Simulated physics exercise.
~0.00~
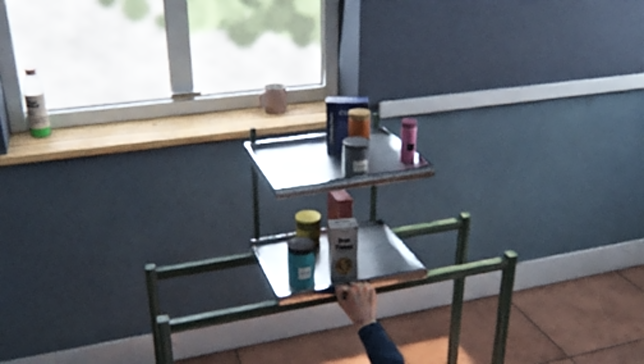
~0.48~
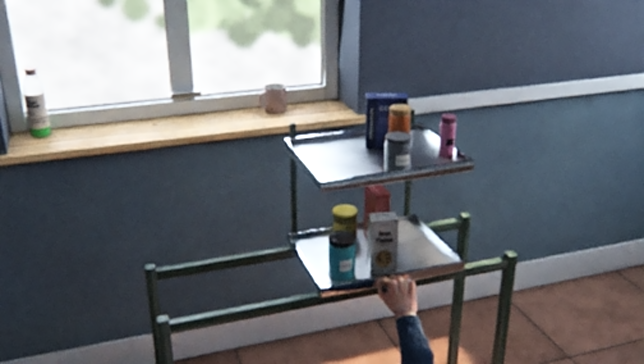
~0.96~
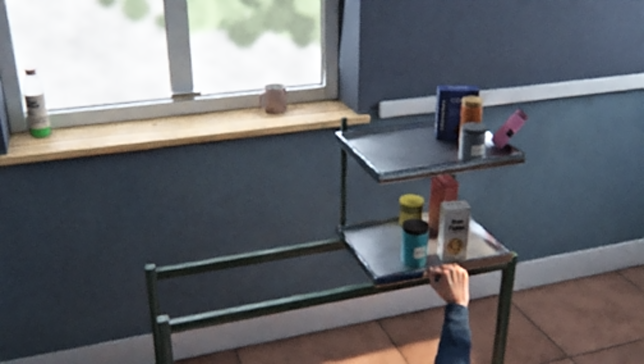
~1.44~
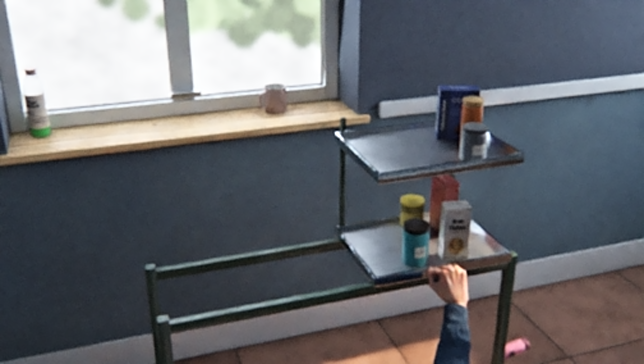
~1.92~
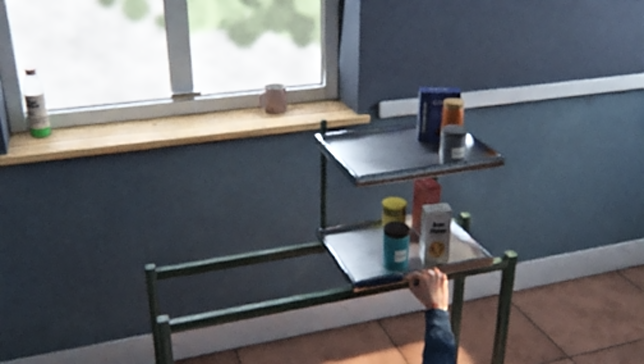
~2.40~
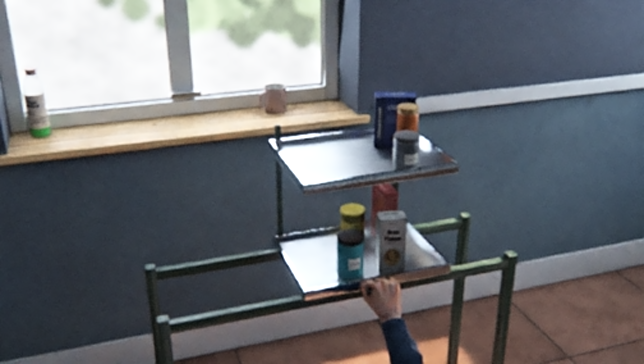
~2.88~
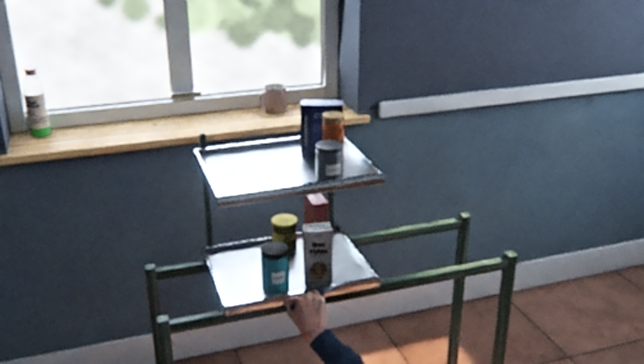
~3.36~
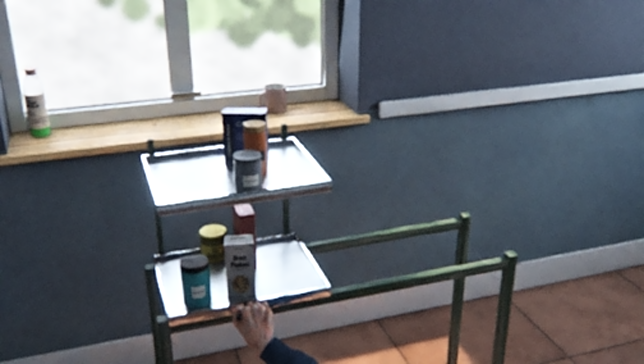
A hand in a dark blue sleeve grips the front of a two-tiered metal tray on green rails, seen from slightly above in a blue-walled room with a window at the left. The upper shelf holds a blue packet, orange and grey jars and a pink shaker; the lower holds a yellow tin, turquoise jar, white carton and red packet. The tray slides right to the end of the rails, where the pink shaker tips and drops to the tiled floor. The hand then moves the tray left to the opposite end, the other containers still standing on it.
